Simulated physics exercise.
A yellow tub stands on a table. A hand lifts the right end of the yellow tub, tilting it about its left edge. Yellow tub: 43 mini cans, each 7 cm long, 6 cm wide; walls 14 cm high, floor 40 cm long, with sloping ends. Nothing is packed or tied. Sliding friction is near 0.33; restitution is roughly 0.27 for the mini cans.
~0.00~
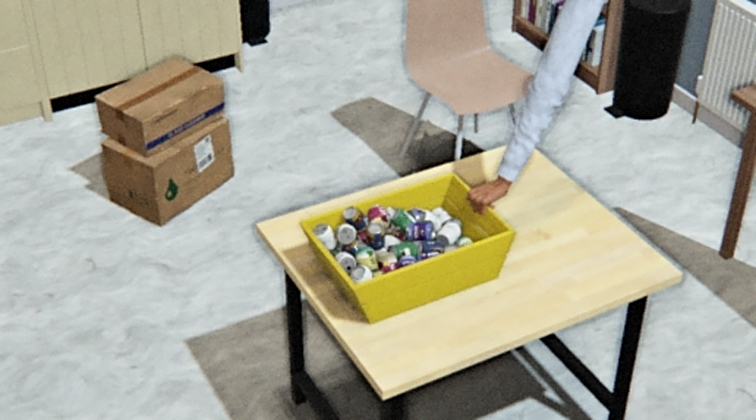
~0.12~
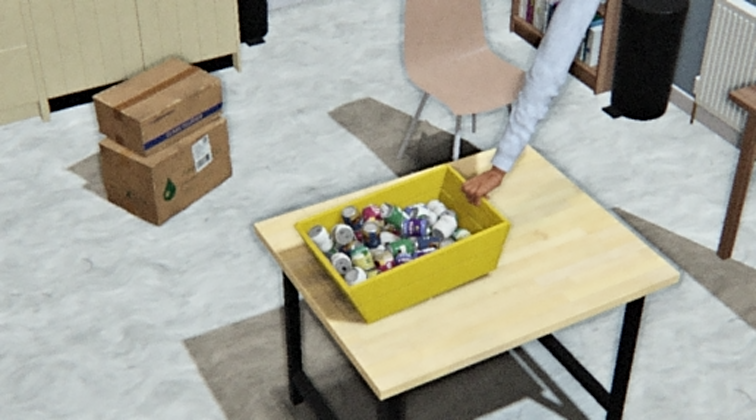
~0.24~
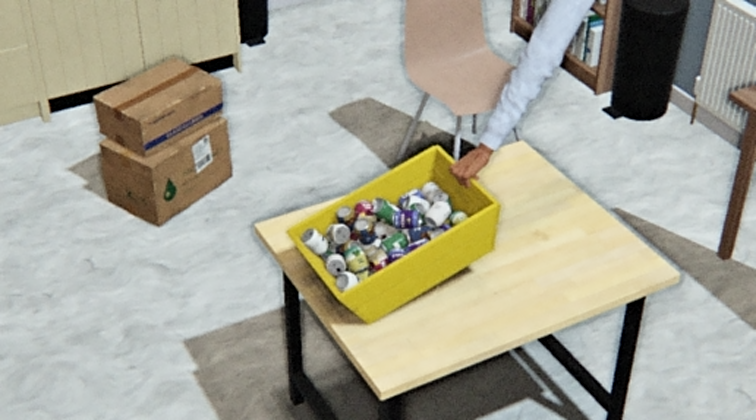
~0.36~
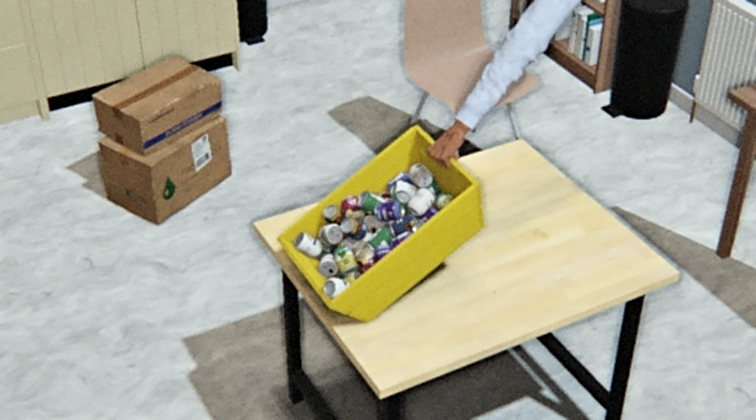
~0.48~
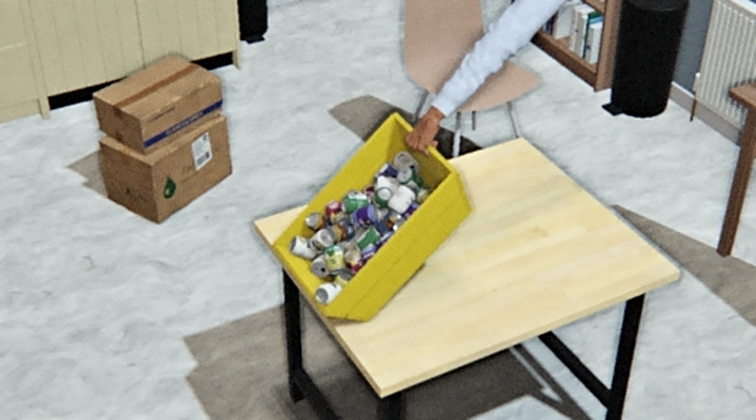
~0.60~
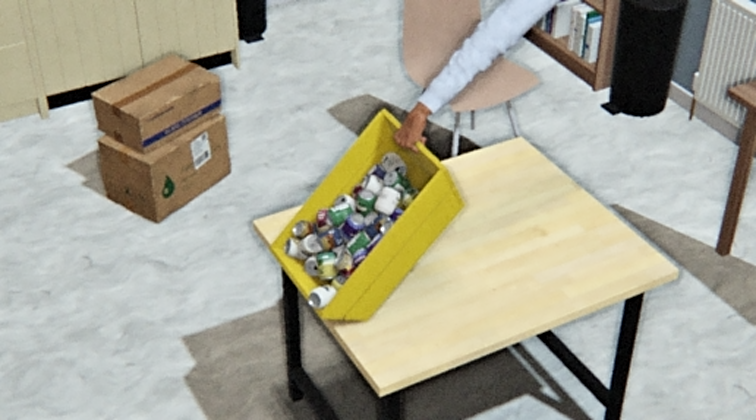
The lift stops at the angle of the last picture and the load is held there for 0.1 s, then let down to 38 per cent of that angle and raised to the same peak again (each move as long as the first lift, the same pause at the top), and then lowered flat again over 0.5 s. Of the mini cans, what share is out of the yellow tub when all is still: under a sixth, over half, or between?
It sheds less than a sixth of them.
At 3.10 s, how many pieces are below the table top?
About 0.
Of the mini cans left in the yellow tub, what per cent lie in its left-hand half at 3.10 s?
Roughly 70 in a hundred.
After 1.00 s, tilt 30°; the yellow tub has all 43.
After 1.50 s, tilt 24°; the yellow tub has all 43.
After 2.20 s, tilt 29°; the yellow tub has all 43.
Outcome (at 3.10 s), the yellow tub has all 43. Asked share, 0 of 43, 0 per cent.
